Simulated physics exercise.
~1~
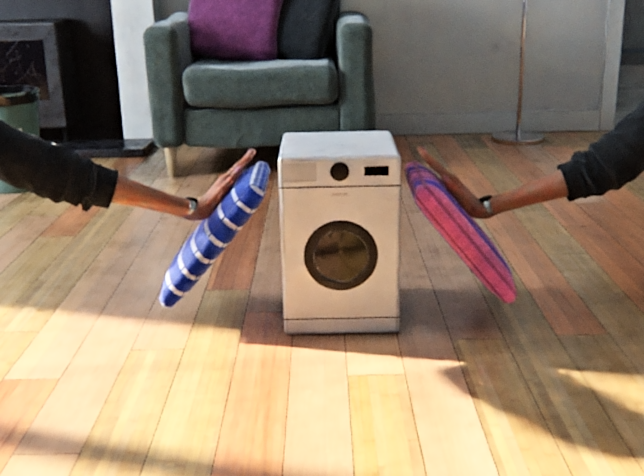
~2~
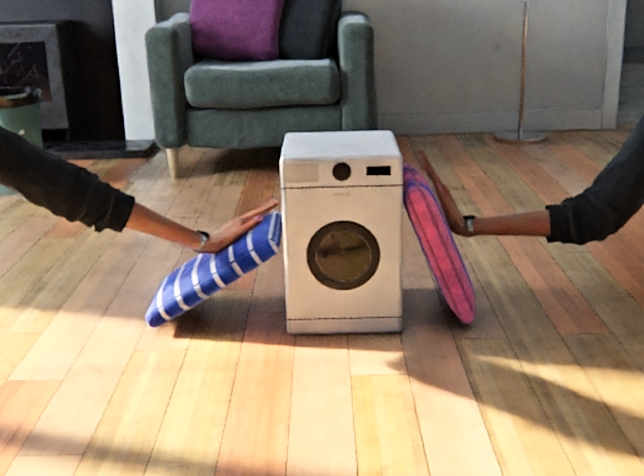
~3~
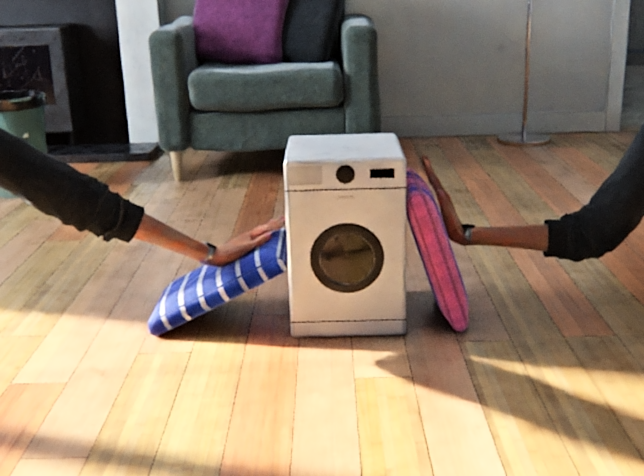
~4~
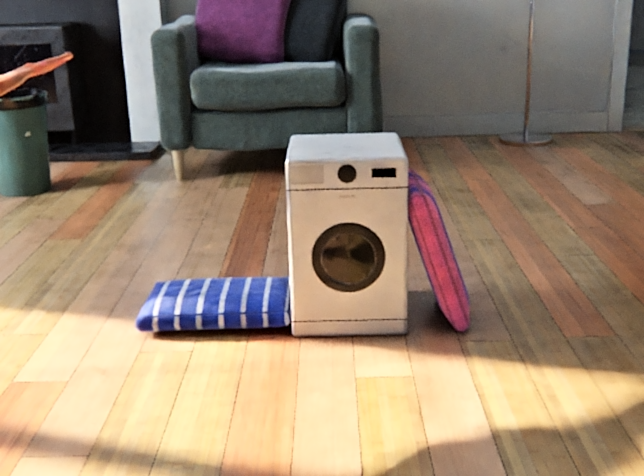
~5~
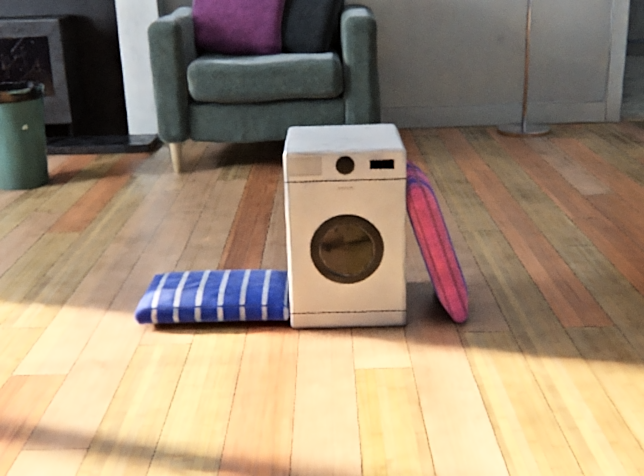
Hands leaning blue and pink cushions against a white machine, then withdrawing, the blue slumping flat while the pink stays propped.
